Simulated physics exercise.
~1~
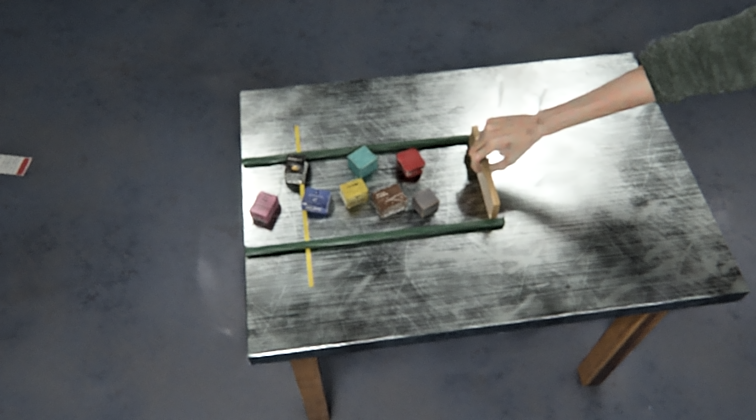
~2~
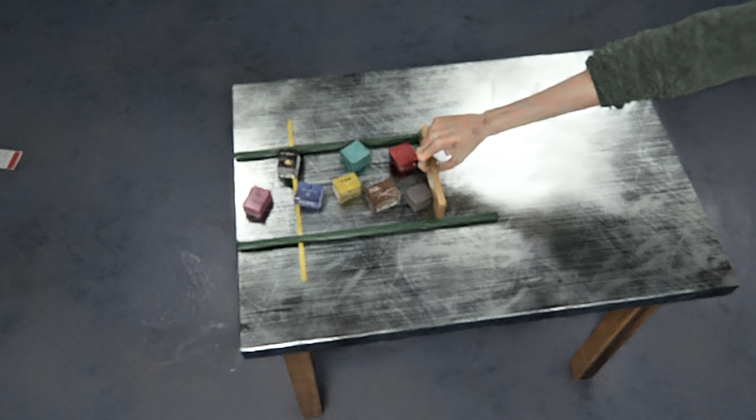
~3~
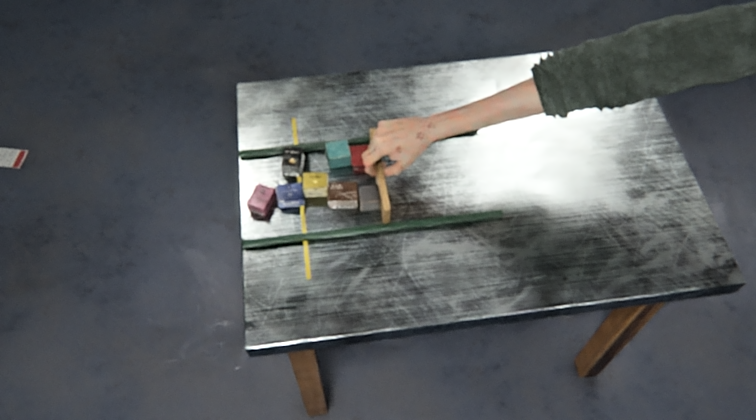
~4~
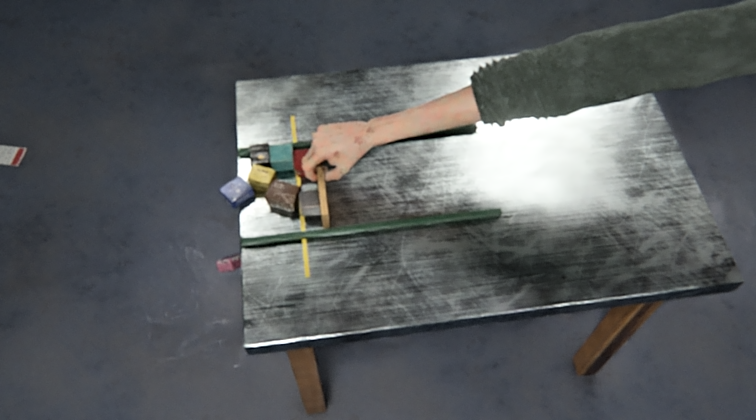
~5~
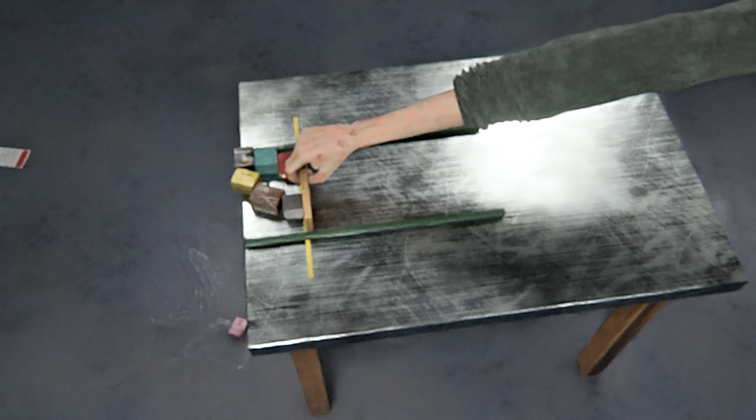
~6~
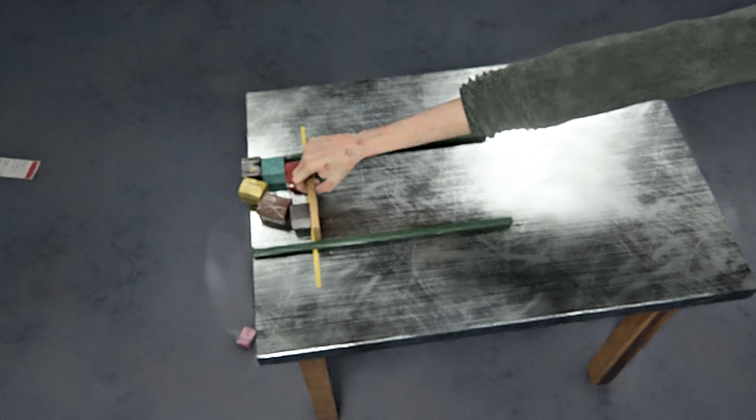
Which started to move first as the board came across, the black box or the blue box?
The blue box started to move first, while the black box stayed put until the board had come closer to the tape.
